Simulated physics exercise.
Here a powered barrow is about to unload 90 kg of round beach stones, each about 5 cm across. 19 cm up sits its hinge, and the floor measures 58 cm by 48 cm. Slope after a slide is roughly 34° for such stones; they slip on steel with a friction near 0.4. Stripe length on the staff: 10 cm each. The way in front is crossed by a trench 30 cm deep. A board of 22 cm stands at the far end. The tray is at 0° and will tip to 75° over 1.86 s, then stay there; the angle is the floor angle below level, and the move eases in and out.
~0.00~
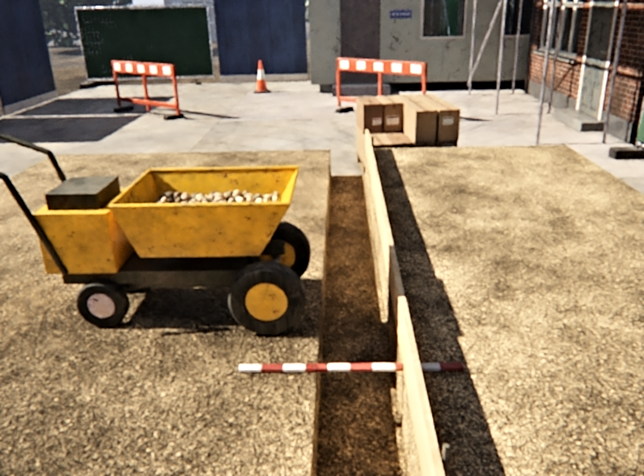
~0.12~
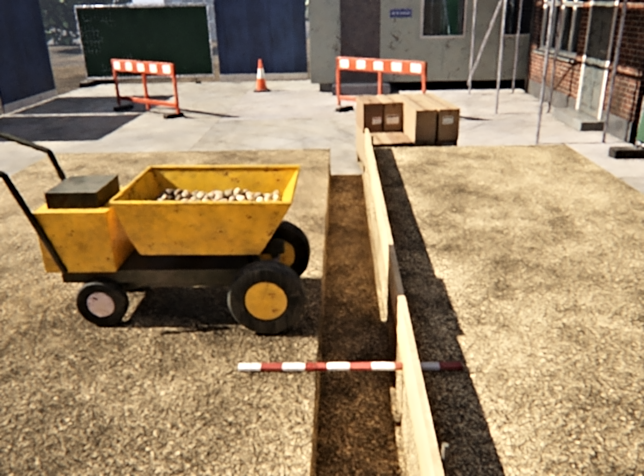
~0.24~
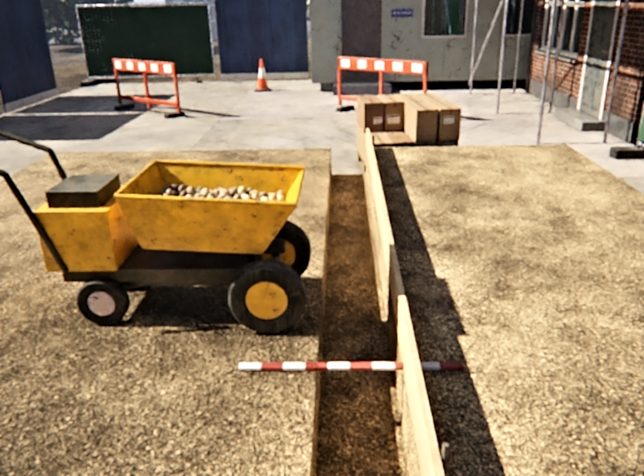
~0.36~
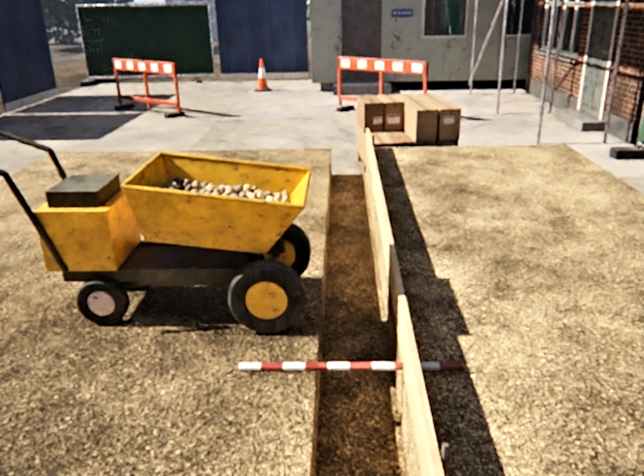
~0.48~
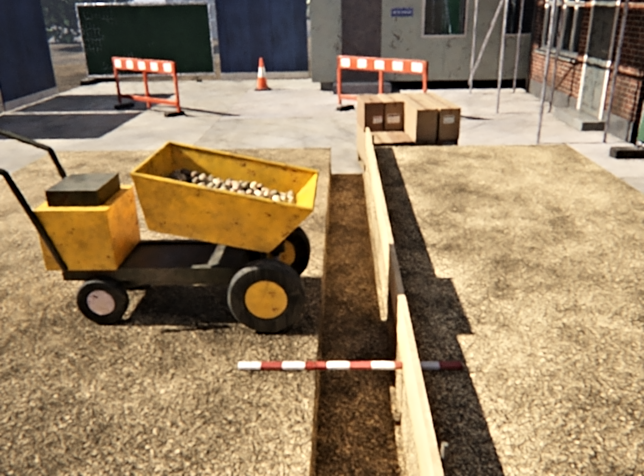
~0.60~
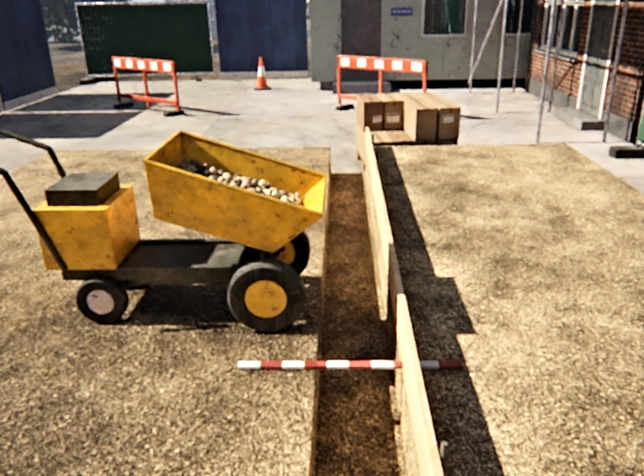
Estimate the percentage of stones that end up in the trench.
Roughly 77 per cent.
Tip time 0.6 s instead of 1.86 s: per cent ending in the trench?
55 per cent.
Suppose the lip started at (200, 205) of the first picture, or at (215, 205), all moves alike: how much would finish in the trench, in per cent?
First spot about 90, second spot about 100 per cent.
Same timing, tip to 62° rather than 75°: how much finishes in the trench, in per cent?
I'd guess some 50 in a hundred.
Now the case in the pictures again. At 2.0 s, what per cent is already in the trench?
By then, around 30 percent.
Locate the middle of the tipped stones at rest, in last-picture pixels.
Resting centre: About (374, 339).
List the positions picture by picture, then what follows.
In the first picture, the tray is at 0°, its lip at (290, 204); the top of the load is at (212, 199).
In the second picture, the tray is at 1°, its lip at (291, 203); the top of the load is at (212, 197); the stones move at 0.1 m/s on average.
In the third picture, the tray is at 3°, its lip at (297, 204); the top of the load is at (192, 193); the stones move at 0.2 m/s on average.
In the fourth picture, lip at (304, 207), floor tilted 7°, highest stones at (179, 188); the stones move at 0.3 m/s on average.
In the fifth picture, lip at (313, 210), floor tilted 12°, highest stones at (182, 179); the stones move at 0.4 m/s on average.
In the sixth picture, lip at (323, 215), floor tilted 18°, highest stones at (188, 170); the stones move at 0.4 m/s on average.
After 1.4 s the floor is at 64°; 100 % in the tray; the foremost stones are at (374, 244).
After 2.0 s the floor is at 75°; 53 % in the tray, 31 % in the trench, 17 % past the trench; the foremost stones are at (480, 294).
After 2.3 s the floor is at 75°; 32 % in the tray, 46 % in the trench, 22 % past the trench; the foremost stones are at (525, 297).
After 4.3 s the floor is at 75°; 0 % in the tray, 77 % in the trench, 23 % past the trench; the foremost stones are at (538, 296).
